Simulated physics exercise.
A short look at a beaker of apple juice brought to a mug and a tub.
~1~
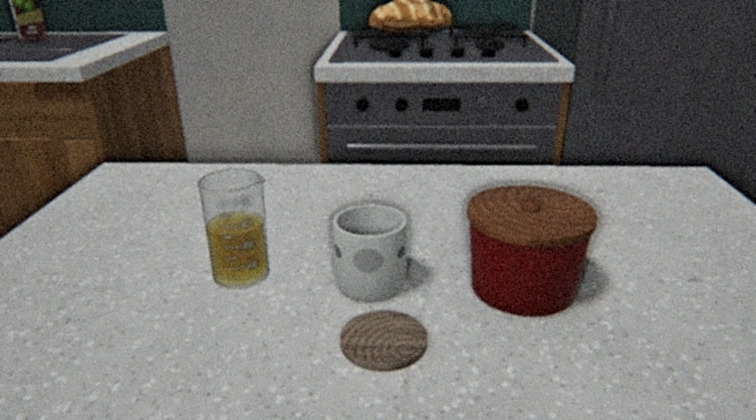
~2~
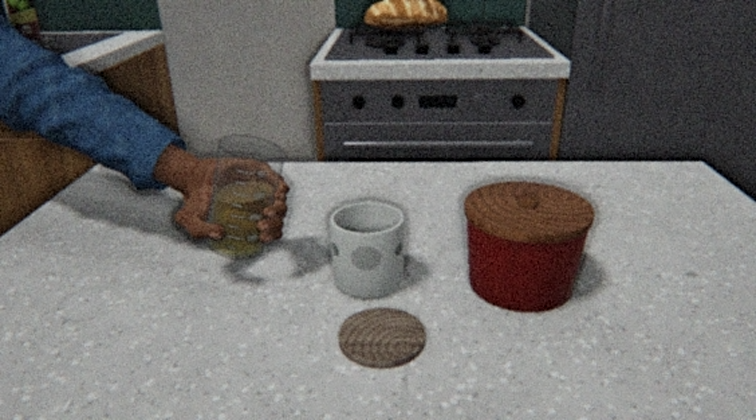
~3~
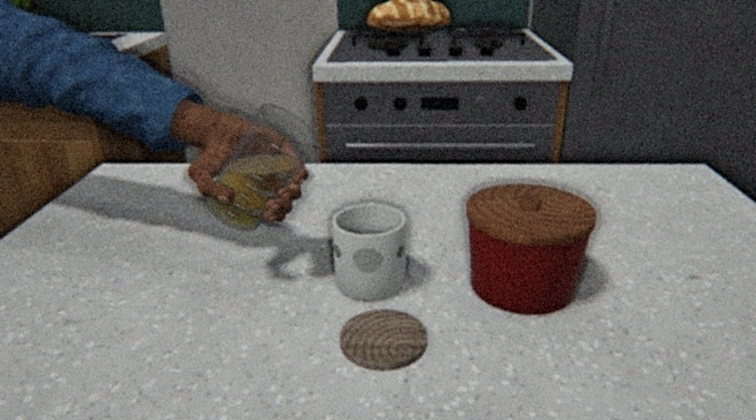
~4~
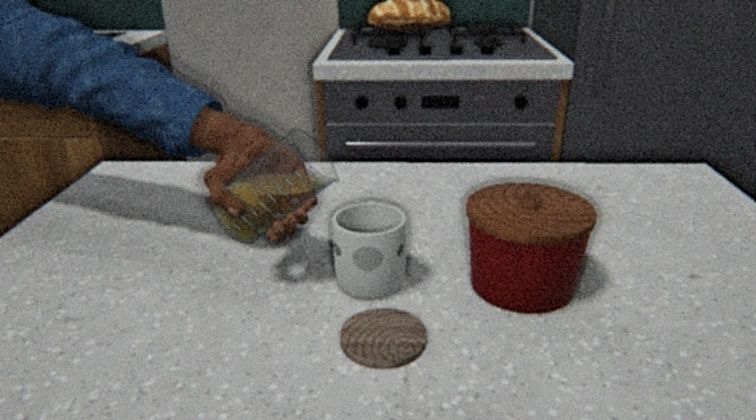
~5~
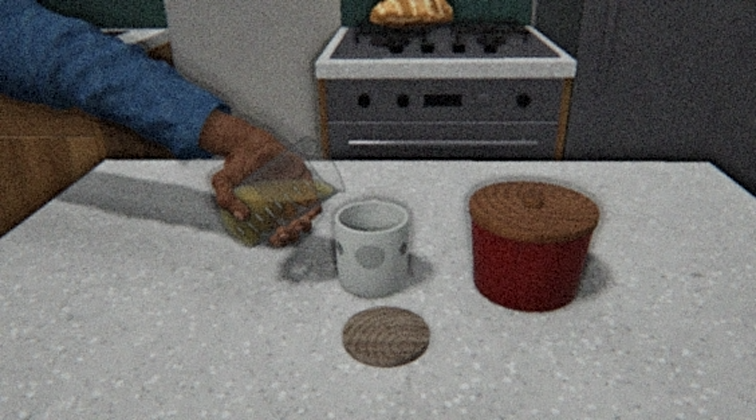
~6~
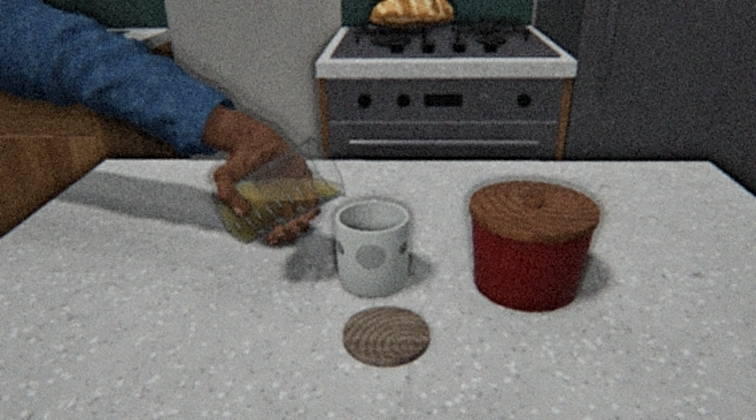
Hand in a blue sleeve grasping a beaker of yellow liquid, lifting it and tilting it rightward beside an open spotted mug.
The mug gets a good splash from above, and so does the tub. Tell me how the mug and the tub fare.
The mug takes it in and the tub sheds it on the top.
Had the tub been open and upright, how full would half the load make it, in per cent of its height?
I make it 10 per cent.
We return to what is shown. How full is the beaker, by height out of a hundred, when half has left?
Close to 25 %.
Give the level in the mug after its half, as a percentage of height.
Near 35 in a hundred.
A moment on, the apple juice goes into the mug.
Further on, it hits the lid of the tub and runs off.
When it is over, the mug has its share inside; the tub is empty, in a puddle.
